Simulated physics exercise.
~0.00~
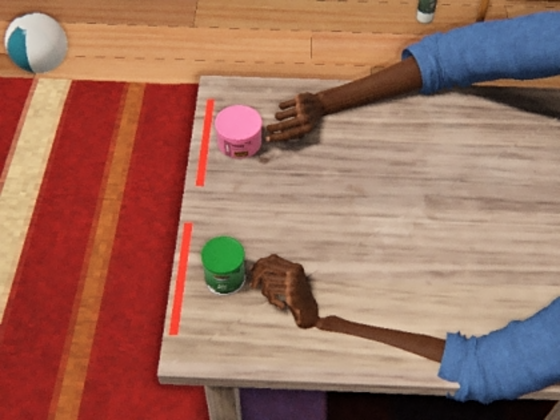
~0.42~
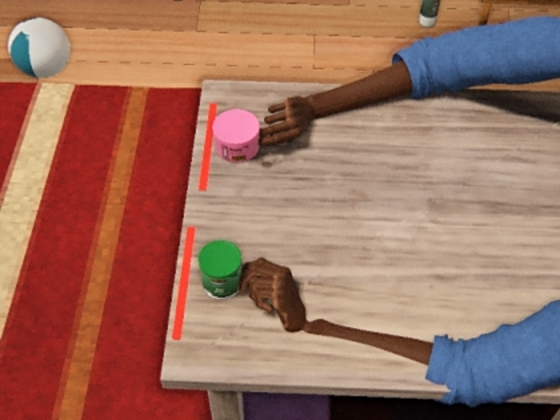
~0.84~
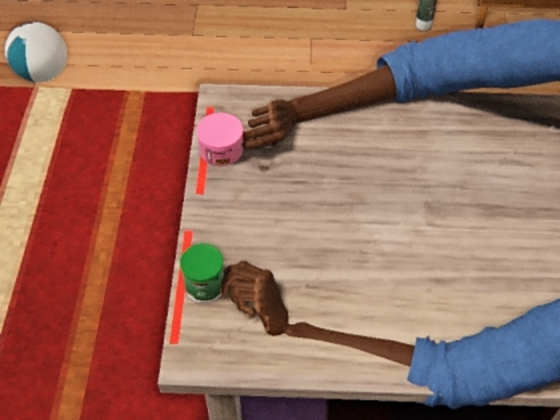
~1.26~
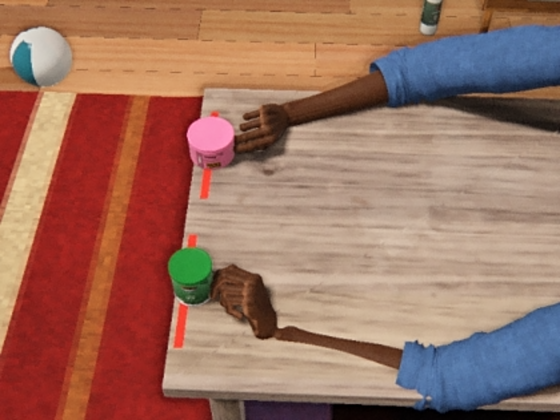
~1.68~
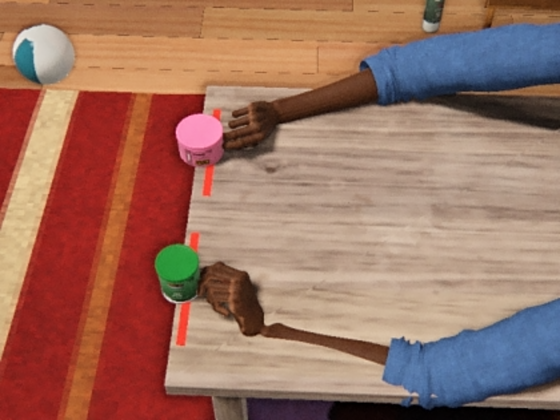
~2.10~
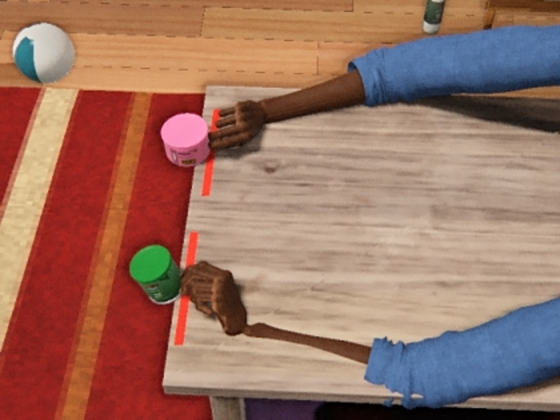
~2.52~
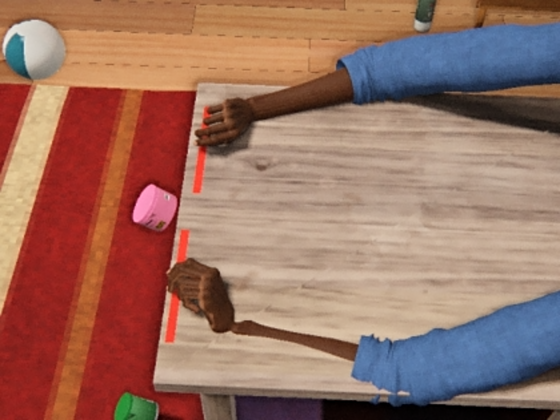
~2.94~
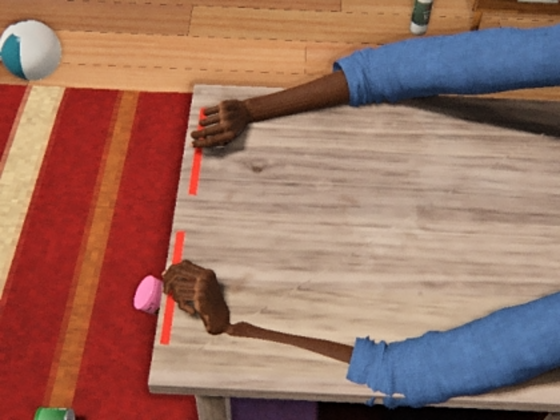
Two hands push a pink tub and a green pot left off a table's edge.
